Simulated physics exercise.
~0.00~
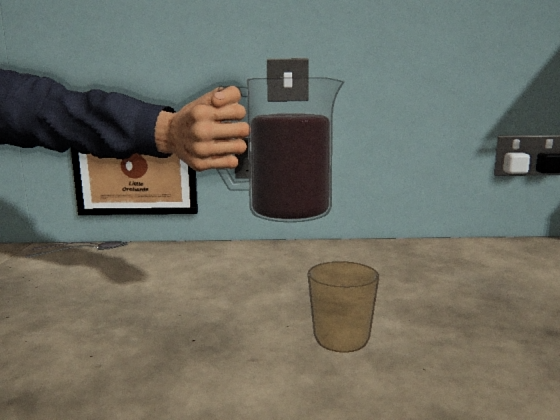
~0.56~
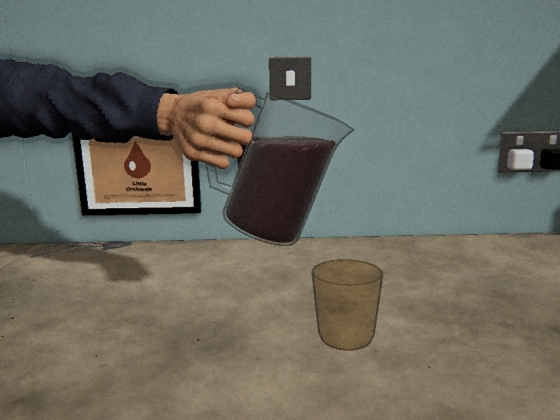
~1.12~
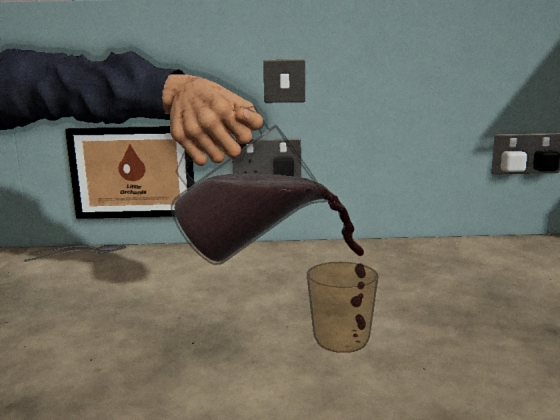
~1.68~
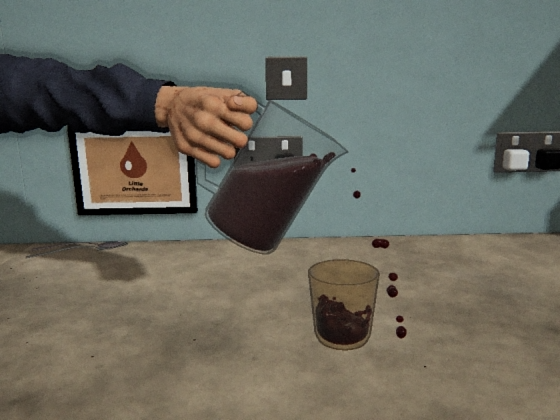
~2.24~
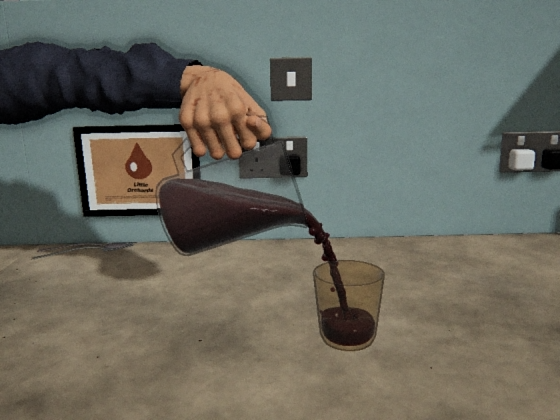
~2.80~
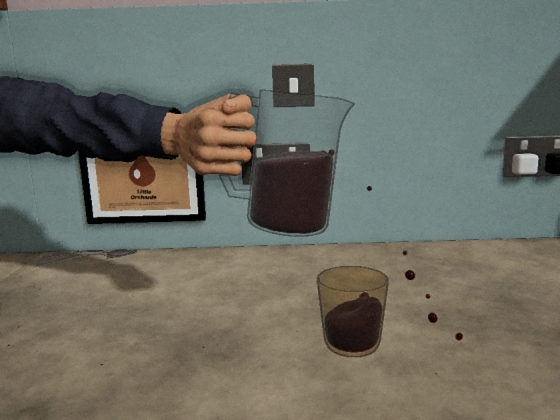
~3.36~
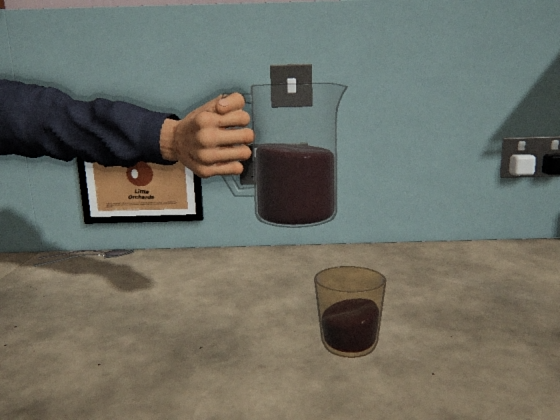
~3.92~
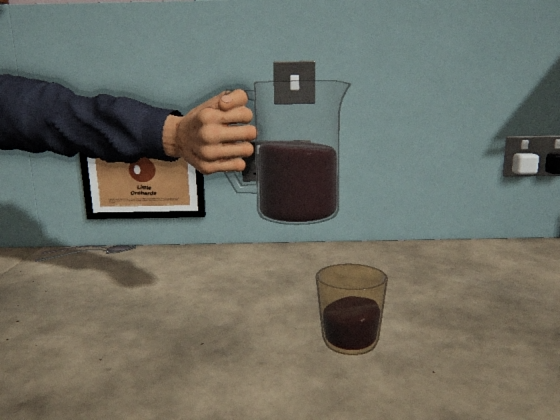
On a worktop, a hand tilting a jug of dark red liquid twice, splashing some past a glass, leaving it partly filled.
